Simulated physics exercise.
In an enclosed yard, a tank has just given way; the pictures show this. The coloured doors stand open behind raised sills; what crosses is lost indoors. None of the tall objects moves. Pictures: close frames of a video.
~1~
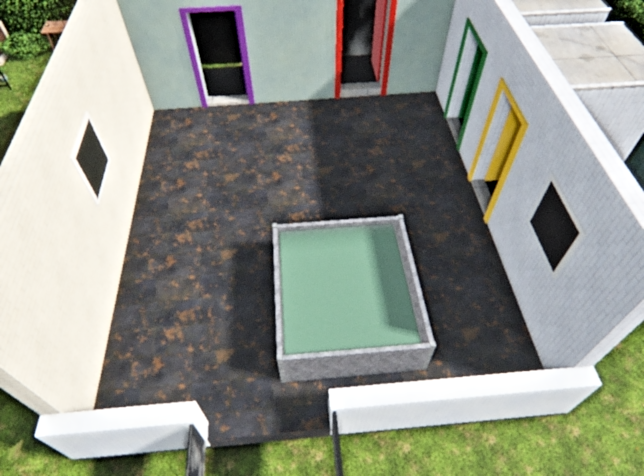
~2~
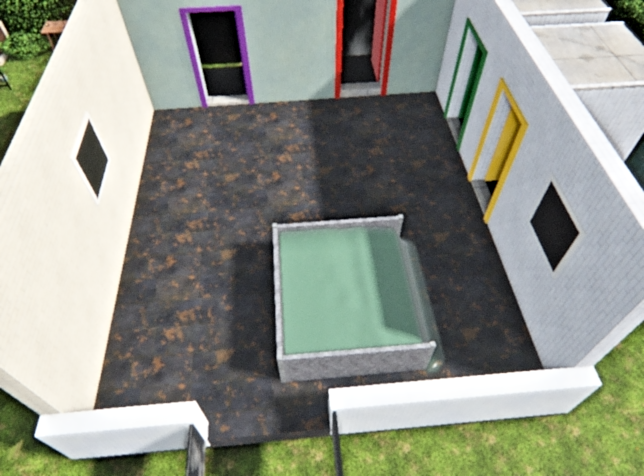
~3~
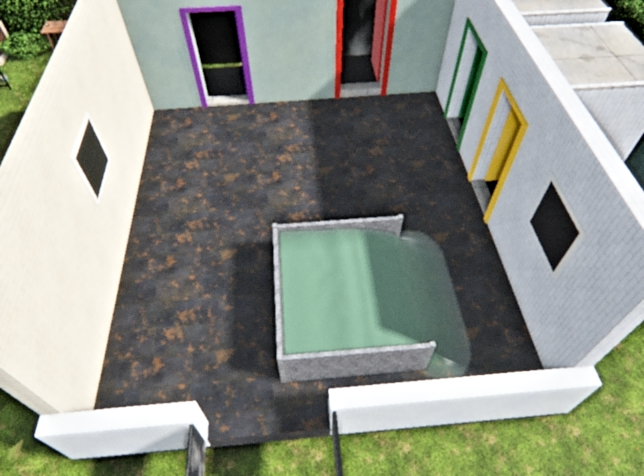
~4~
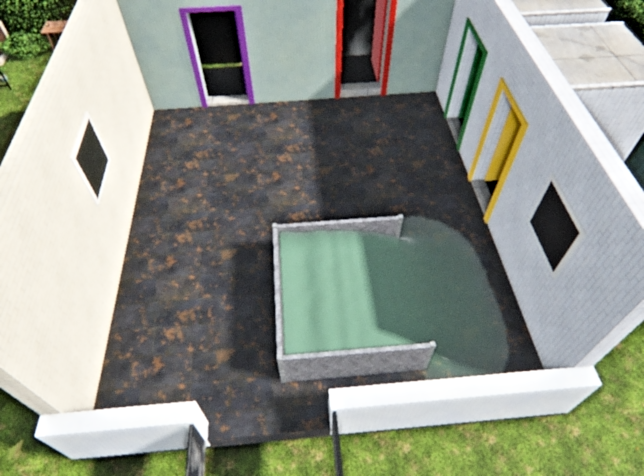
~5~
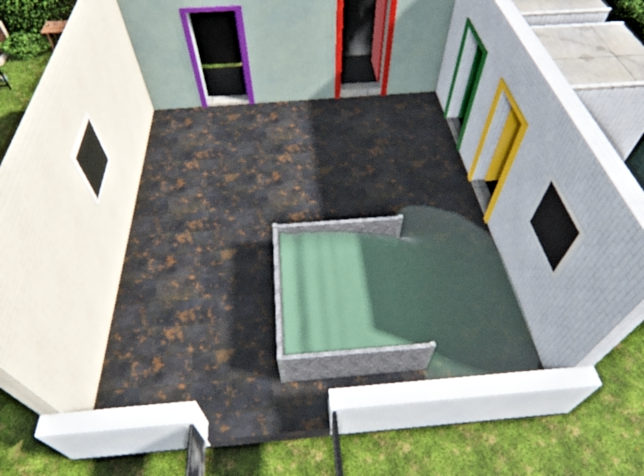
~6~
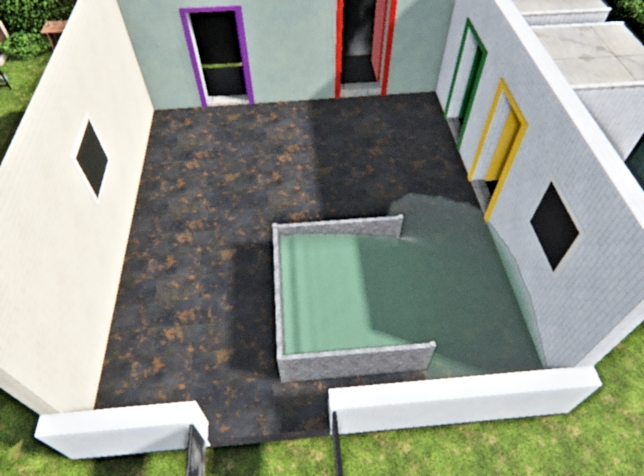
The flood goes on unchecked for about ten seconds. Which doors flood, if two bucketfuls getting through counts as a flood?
The purple door does not flood; the green door floods; the red door does not flood; the yellow door floods.
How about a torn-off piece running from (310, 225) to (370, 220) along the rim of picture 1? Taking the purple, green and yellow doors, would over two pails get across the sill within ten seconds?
Going door by door, purple overflows, then green overflows, then yellow falls below the limit.
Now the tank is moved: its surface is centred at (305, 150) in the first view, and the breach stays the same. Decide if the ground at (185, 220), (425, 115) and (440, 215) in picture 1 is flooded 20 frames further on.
Check in sequence: Still parched, soaked through, soaked through.
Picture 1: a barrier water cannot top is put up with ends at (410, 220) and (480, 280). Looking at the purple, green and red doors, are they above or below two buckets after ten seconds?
Note - purple door: Does not reach it; green door: Does not reach it; red door: Does not reach it.
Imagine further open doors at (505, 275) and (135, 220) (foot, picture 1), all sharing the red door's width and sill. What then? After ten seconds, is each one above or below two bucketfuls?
Going in order, the first one exceeds it and the second one stays short.
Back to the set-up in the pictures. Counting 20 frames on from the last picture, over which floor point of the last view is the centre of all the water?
Point: (405, 264).
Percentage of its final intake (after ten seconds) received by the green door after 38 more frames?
Share at that point: Close to 30 in a hundred.
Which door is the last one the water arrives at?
Result: The one in purple.
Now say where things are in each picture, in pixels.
The open tank at (346, 283) is whole and still, in the first picture.
Water pours out at (408, 294) and has run to a hidden place, in the second picture.
The front is at (410, 234), out from the gap at (408, 295), in the third picture.
Water pours out at (407, 296) and has run to (439, 226), in the fourth picture.
The front is at (454, 217), out from the gap at (407, 296), in the fifth picture.
Water pours out at (407, 296) and has run to (484, 215), in the sixth picture.
A moment on, water covers 15 % of the floor; the purple door not reached, the green door not reached, the red door not reached, the yellow door under two buckets in.
Next, water covers 25 % of the floor; the purple door not reached, the green door wet at the sill, nothing in, the red door not reached, the yellow door over two buckets in.
Then, water covers 50 % of the floor; the purple door not reached, the green door under two buckets in, the red door wet at the sill, nothing in, the yellow door over two buckets in.
Later, water covers 70 % of the floor; the purple door wet at the sill, nothing in, the green door under two buckets in, the red door wet at the sill, nothing in, the yellow door far over two buckets in.
In the end, water covers 95 % of the floor; the purple door wet at the sill, nothing in, the green door over two buckets in, the red door wet at the sill, nothing in, the yellow door far over two buckets in.
